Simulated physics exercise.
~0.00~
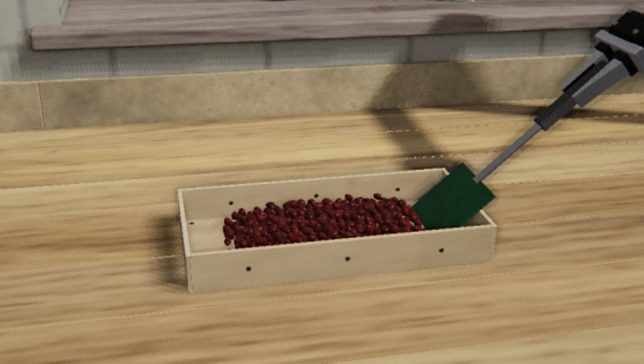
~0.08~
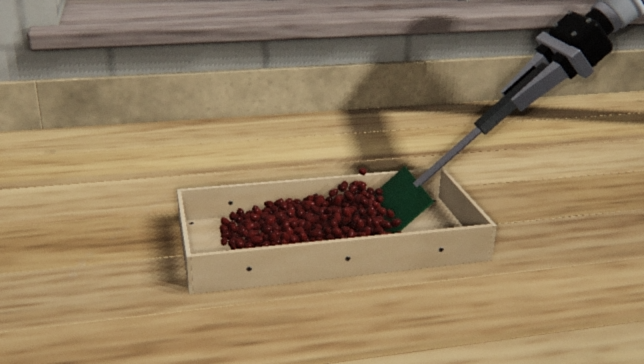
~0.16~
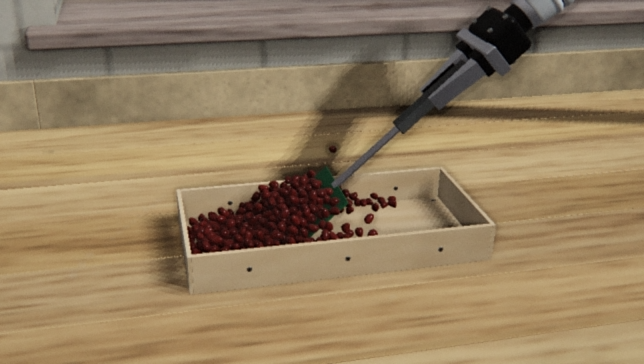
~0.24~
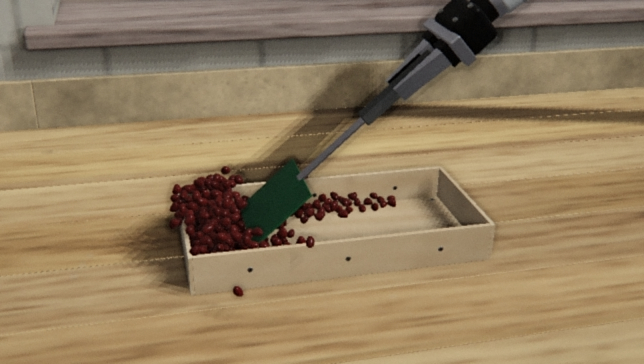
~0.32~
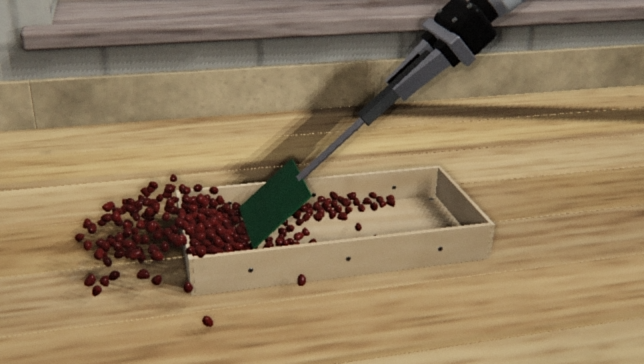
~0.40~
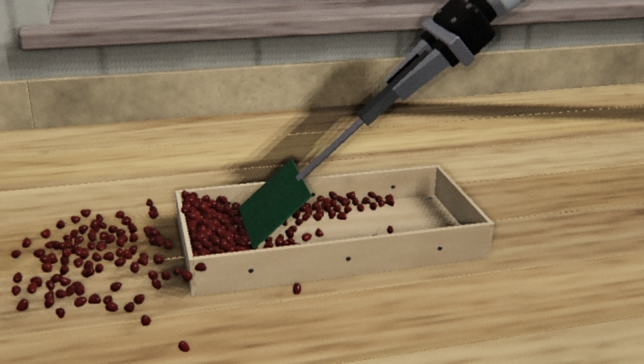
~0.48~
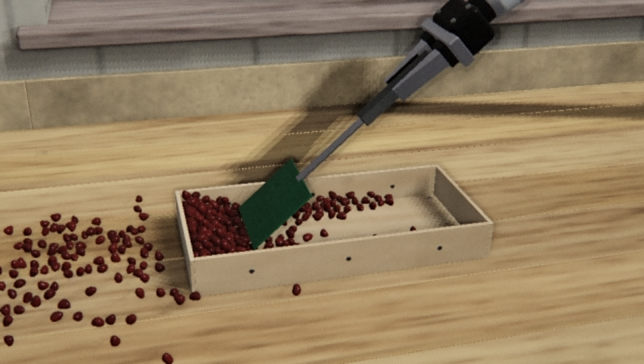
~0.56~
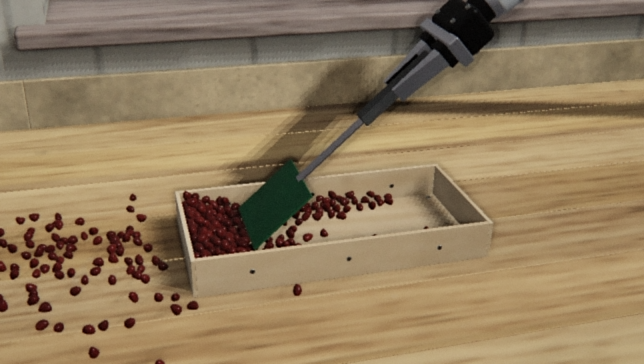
A robot arm pushes beans left with a green spatula, spilling many onto the table.
